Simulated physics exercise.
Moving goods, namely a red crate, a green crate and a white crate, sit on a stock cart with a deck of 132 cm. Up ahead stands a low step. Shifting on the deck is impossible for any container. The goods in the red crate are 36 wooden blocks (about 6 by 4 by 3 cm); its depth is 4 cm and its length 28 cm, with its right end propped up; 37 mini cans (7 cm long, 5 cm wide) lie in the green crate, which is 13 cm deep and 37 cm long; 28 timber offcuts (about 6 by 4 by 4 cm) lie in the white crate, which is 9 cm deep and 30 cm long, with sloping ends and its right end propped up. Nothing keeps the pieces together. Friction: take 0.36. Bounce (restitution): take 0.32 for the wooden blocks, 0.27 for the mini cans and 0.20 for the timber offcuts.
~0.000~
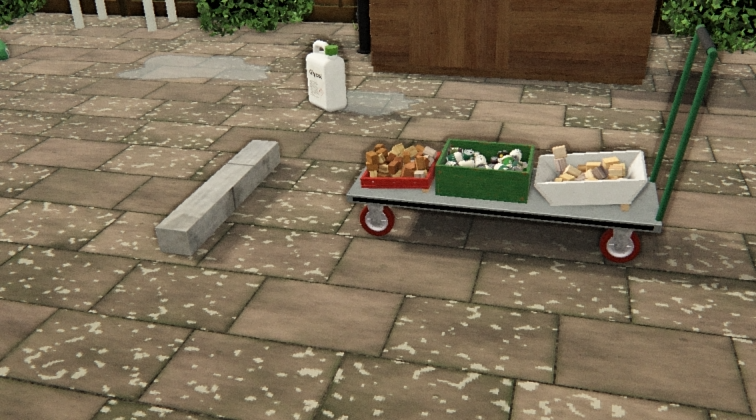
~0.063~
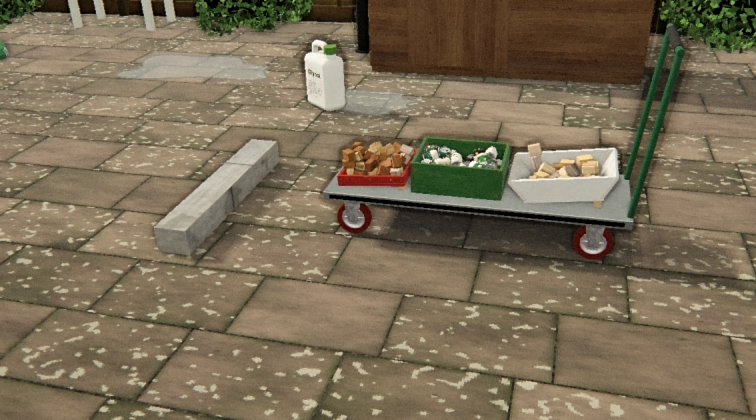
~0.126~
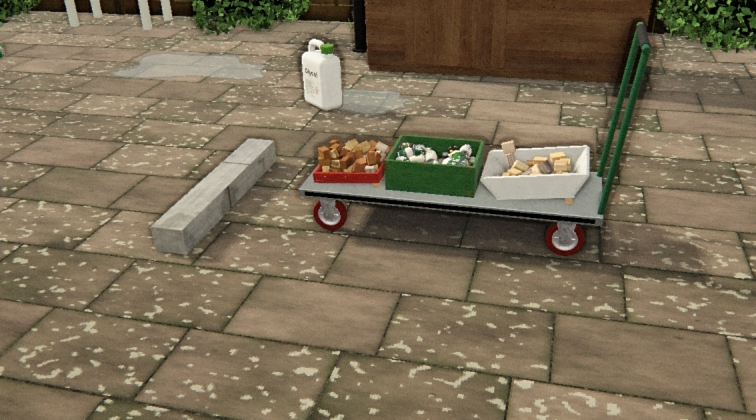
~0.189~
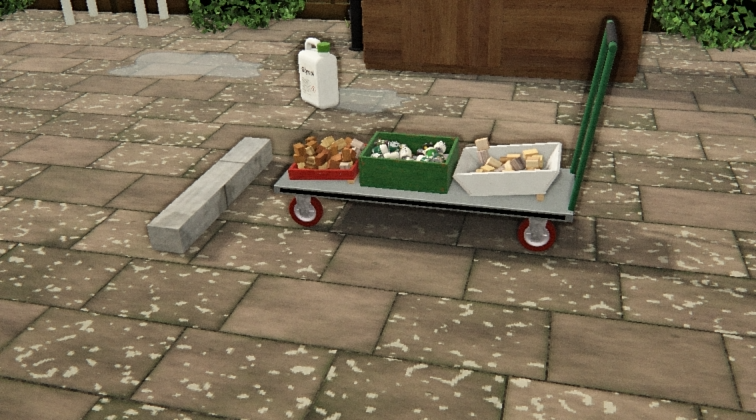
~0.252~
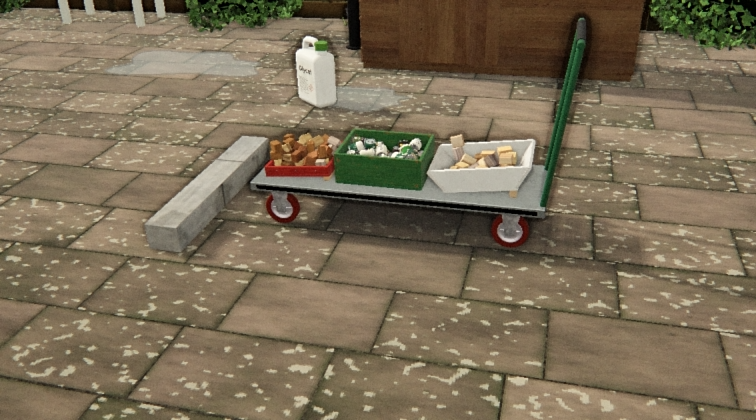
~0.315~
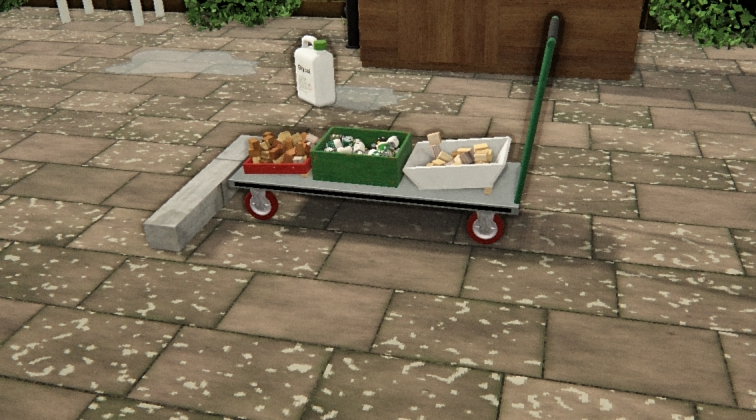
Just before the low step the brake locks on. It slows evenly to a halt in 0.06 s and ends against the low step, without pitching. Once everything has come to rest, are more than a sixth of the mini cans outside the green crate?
No.
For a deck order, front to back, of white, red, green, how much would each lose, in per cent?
Red crate 30 %, green crate 0 %, white crate 0 %.
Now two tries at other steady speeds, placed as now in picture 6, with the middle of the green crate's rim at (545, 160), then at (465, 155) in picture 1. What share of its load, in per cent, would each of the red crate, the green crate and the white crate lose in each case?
Red crate 40 and 30, green crate 0 and 0, white crate 10 and 0 per cent.
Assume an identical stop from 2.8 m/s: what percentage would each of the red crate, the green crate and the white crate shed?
Then the red crate sheds 40 per cent of its load, the green crate 10 per cent, and the white crate 20 per cent.
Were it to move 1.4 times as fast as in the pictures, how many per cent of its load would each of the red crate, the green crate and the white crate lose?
Red crate 50, green crate 0, white crate 10 per cent.
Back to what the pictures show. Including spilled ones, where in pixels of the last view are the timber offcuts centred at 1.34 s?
Around (405, 163) in pixels.
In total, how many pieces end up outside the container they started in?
Taken together it comes to about 16.
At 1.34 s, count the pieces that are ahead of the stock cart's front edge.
Some 12 pieces.
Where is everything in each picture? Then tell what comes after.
In the first picture (each is followed by its nearest rim corner in this view; the camera pans a little), green crate, (526, 172); white crate, (645, 179); 68 cm short of the stop; none out.
The second picture shows green crate, (500, 170); white crate, (616, 177); 58 cm short of the stop.
The third picture shows green crate, (472, 167); white crate, (586, 174); 47 cm short of the stop.
The fourth picture shows green crate, (445, 163); white crate, (557, 170); 37 cm short of the stop.
The fifth picture shows green crate, (419, 160); white crate, (529, 167); 27 cm short of the stop.
The sixth picture shows green crate, (394, 157); white crate, (502, 164); 16 cm short of the stop; none out.
After 0.38 s, braking starts.
After 0.48 s, red crate 30 in, 6 out, green crate 37 in, 0 out and white crate 28 in, 0 out.
After 0.60 s, red crate 27 in, 9 out, green crate 37 in, 0 out and white crate 27 in, 1 out.
After 0.83 s, red crate 22 in, 14 out, green crate 37 in, 0 out and white crate 27 in, 1 out.
Outcome (at 1.34 s), red crate 22 in, 14 out, green crate 37 in, 0 out and white crate 27 in, 1 out. Asked share, 0 of 37, 0 per cent.
